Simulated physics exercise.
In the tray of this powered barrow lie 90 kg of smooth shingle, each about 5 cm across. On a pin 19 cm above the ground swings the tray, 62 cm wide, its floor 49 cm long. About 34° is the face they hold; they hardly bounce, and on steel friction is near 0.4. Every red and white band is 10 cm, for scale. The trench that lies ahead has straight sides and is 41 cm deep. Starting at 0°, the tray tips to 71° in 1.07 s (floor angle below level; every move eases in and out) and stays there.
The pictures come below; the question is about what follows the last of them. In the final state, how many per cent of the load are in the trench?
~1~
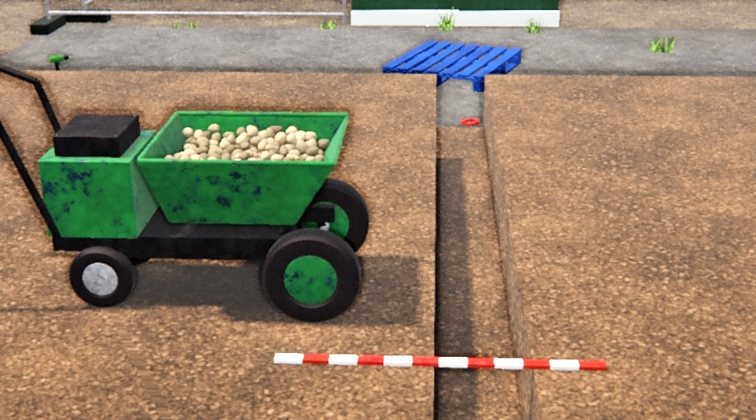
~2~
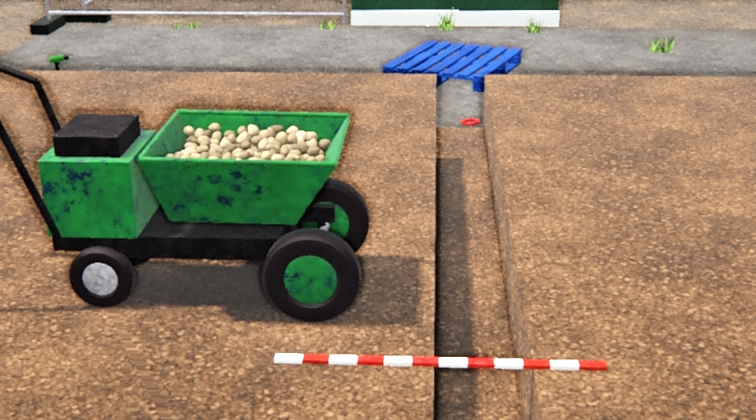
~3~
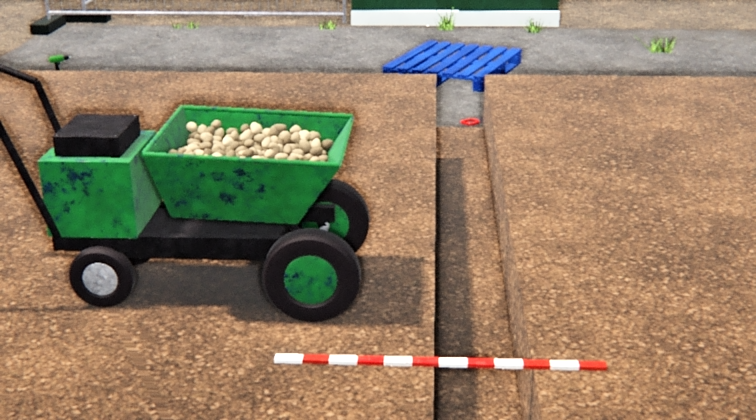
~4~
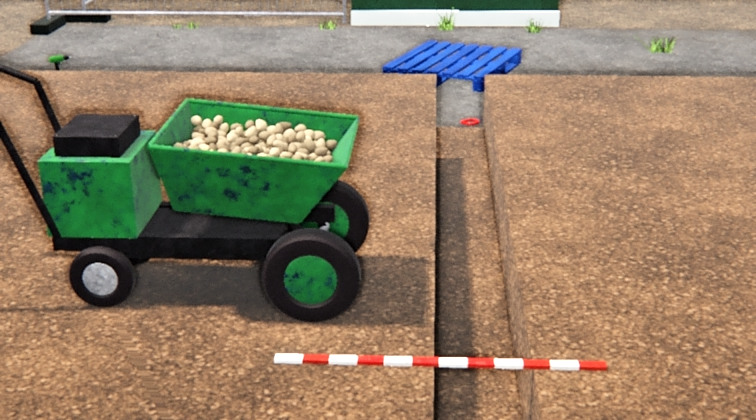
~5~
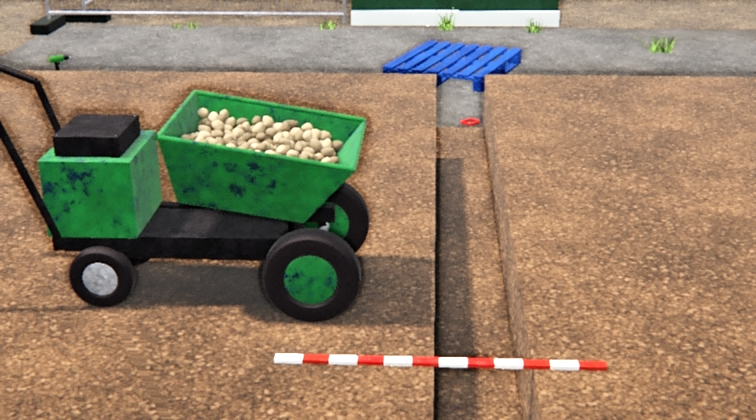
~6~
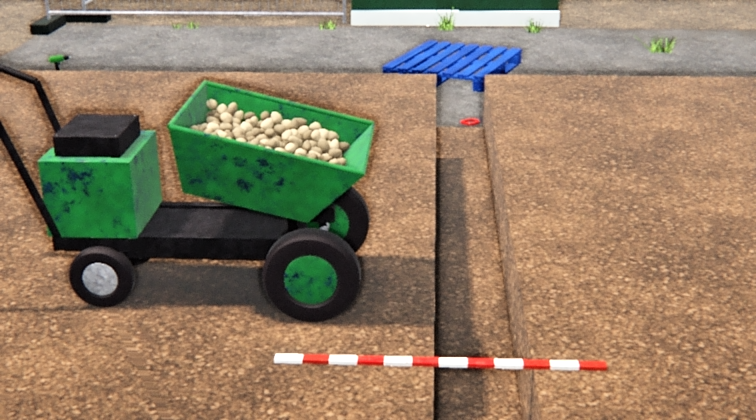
About 92 per cent are in the trench in the final state.
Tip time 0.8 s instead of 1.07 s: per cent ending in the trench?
It would come to roughly 85 per cent.
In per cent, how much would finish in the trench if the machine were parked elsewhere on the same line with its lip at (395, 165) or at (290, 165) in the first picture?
40 % and 90 %.
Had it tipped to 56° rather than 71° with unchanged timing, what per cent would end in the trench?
In that case around 50 percent.
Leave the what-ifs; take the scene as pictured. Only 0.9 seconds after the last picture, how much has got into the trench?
Around 35 per cent of it, at that instant.
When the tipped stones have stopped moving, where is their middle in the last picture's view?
At about pixel (484, 363) in the last view.
Then, 0.5 s after the last picture the floor is at 60°, 100 % in the tray; the foremost stones are at (419, 208).
Then, 0.9 s after the last picture the floor is at 71°, 62 % in the tray, 37 % in the trench, 1 % past the trench; the foremost stones are at (533, 286).
Then, 1.2 s after the last picture the floor is at 71°, 26 % in the tray, 65 % in the trench, 8 % past the trench; the foremost stones are at (638, 309).
Then, 3.2 s after the last picture the floor is at 71°, 0 % in the tray, 92 % in the trench, 8 % past the trench; the foremost stones are at (695, 303).
